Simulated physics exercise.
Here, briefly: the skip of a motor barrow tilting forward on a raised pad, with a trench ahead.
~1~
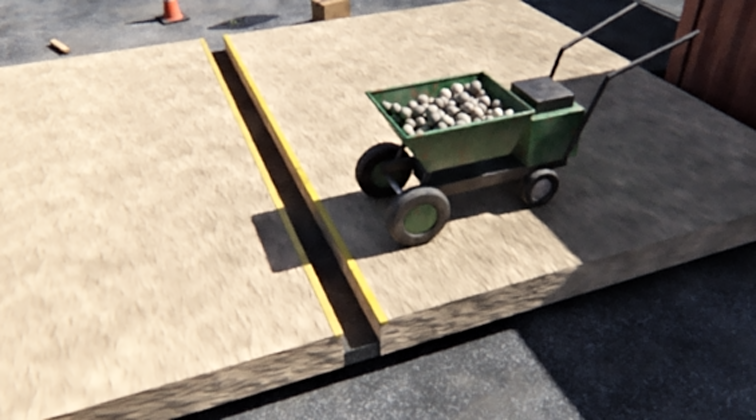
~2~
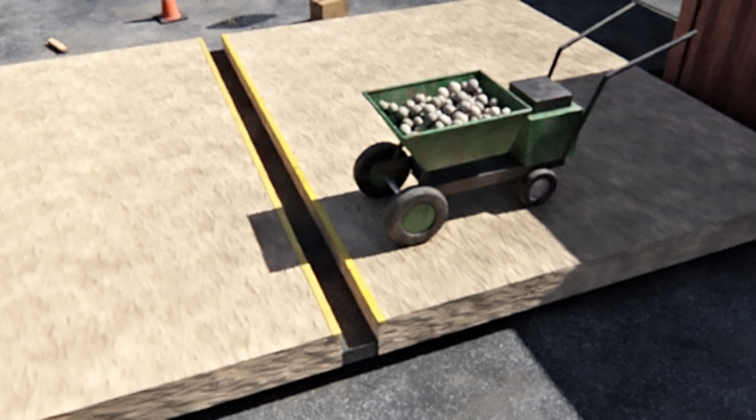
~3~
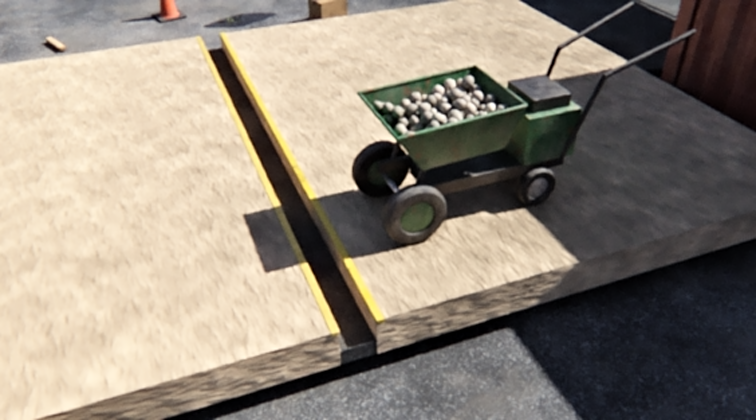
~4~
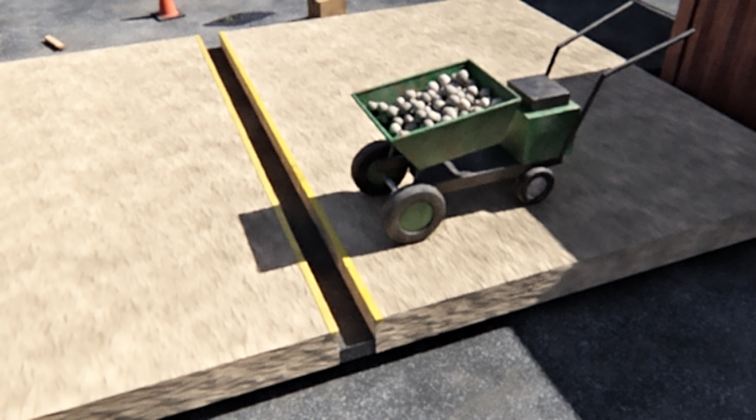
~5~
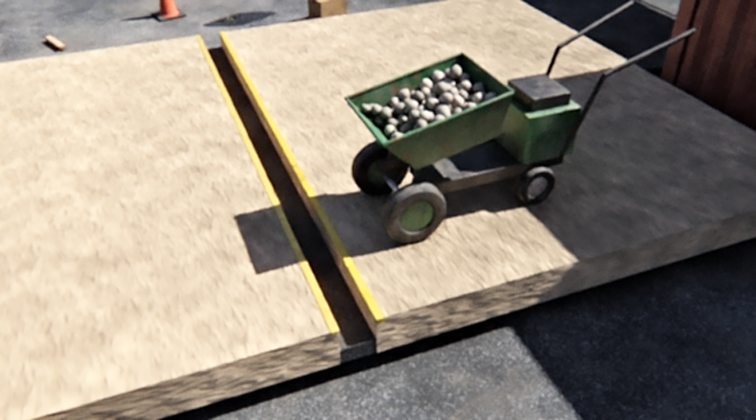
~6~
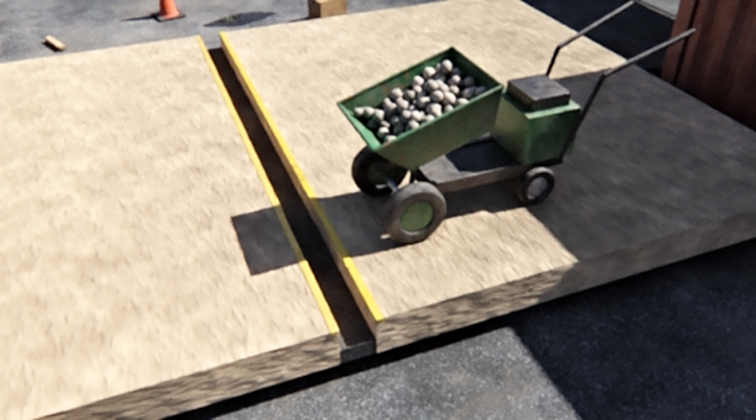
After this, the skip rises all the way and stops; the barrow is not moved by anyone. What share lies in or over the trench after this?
The share in the trench is below half.
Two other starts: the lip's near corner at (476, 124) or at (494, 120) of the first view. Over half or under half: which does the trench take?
Place one, the lesser portion; place two, the lesser portion.
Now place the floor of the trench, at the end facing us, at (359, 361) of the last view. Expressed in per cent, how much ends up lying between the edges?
40 %.
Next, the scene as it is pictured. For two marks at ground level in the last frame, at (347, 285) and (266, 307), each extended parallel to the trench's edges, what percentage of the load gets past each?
Roughly 80 per cent, then roughly 10 per cent.
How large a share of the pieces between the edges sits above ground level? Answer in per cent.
Roughly 20 %.
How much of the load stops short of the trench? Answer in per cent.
About 0 per cent.
Soon after the last picture, skip tipped steeply; all in the skip.
A little later, skip tipped steeply; nearly all in the skip; a small part beyond it; a stray few falling.
Later still, skip tipped right over; about a third in the skip; a small part in or heaped over the trench; about half beyond it; a stray few falling.
By the end, skip tipped right over; a small part in the skip; about a third in or heaped over the trench; about half beyond it.
